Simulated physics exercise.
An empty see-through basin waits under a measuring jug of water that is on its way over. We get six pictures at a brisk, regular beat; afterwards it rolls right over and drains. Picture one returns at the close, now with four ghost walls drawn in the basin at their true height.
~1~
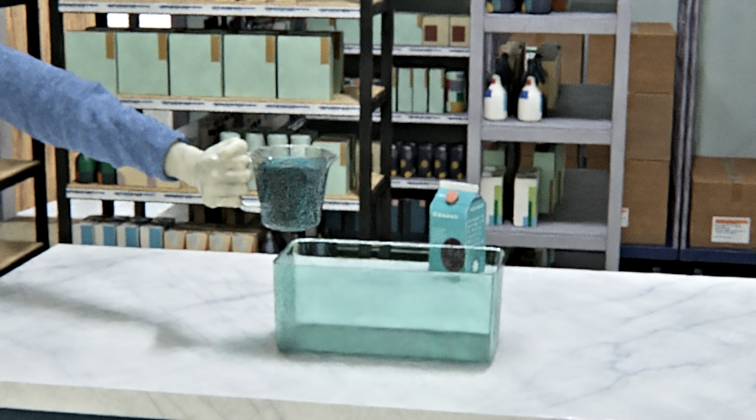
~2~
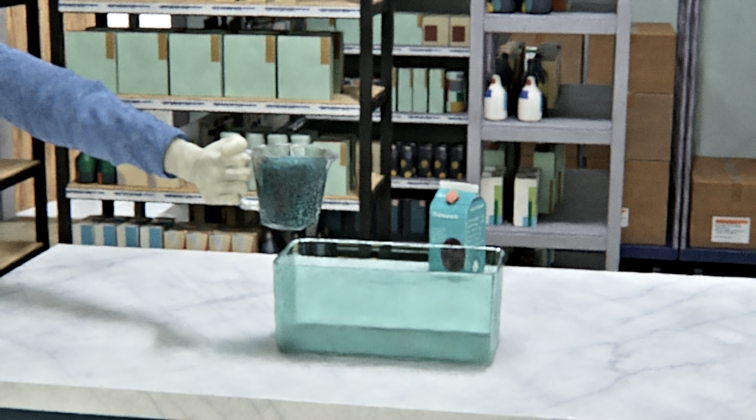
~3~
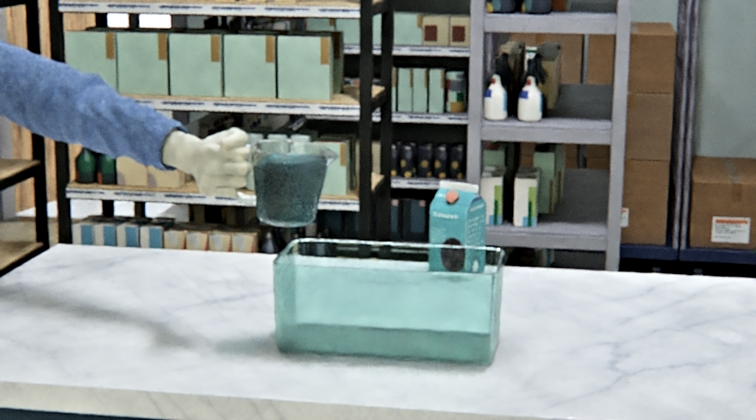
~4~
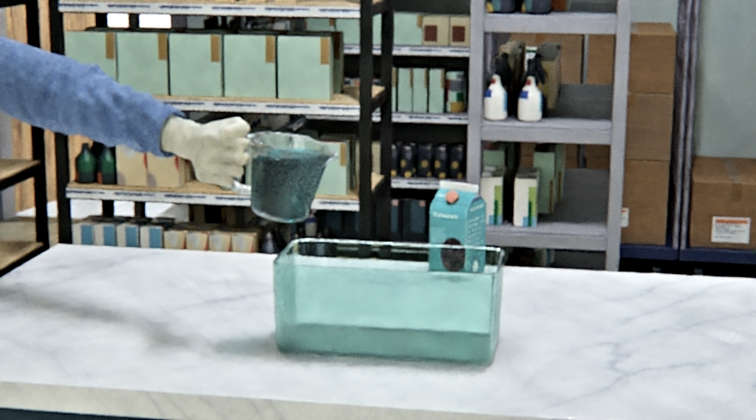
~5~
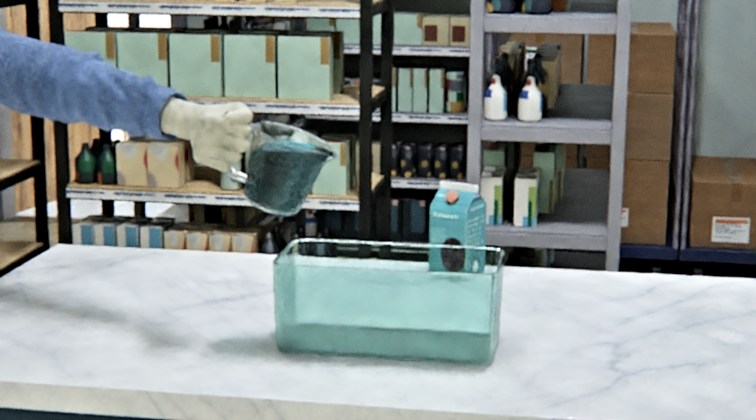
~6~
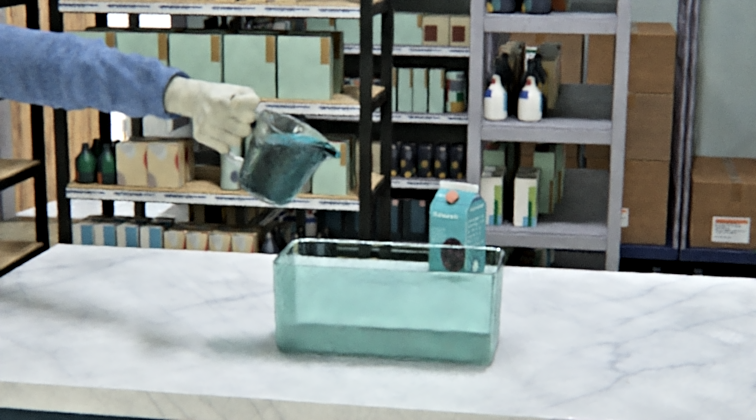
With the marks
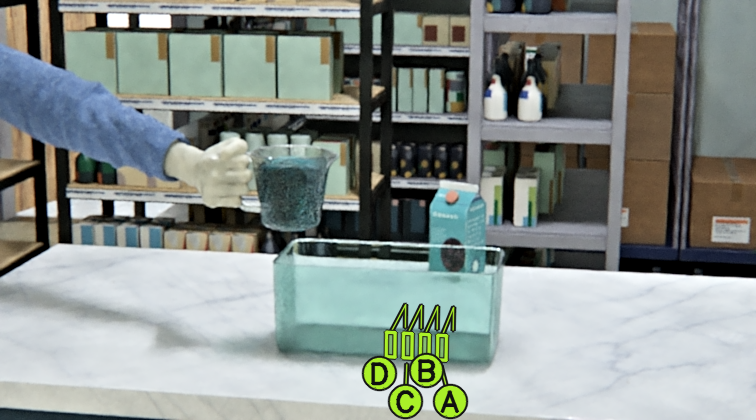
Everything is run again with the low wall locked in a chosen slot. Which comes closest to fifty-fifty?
Position C.
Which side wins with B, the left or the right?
More ends on the left.
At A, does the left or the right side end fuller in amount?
The left one.
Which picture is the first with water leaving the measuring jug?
In picture 6.
On the marked copy, A at (441, 366); B at (423, 365); C at (406, 364); D at (389, 363).
With A, about 87 % ends left of the wall and 10 % right of it; 3 % is lost outside.
With B, about 89 % ends left of the wall and 9 % right of it.
With C, about 51 % ends left of the wall and 48 % right of it.
With D, about 17 % ends left of the wall and 82 % right of it.
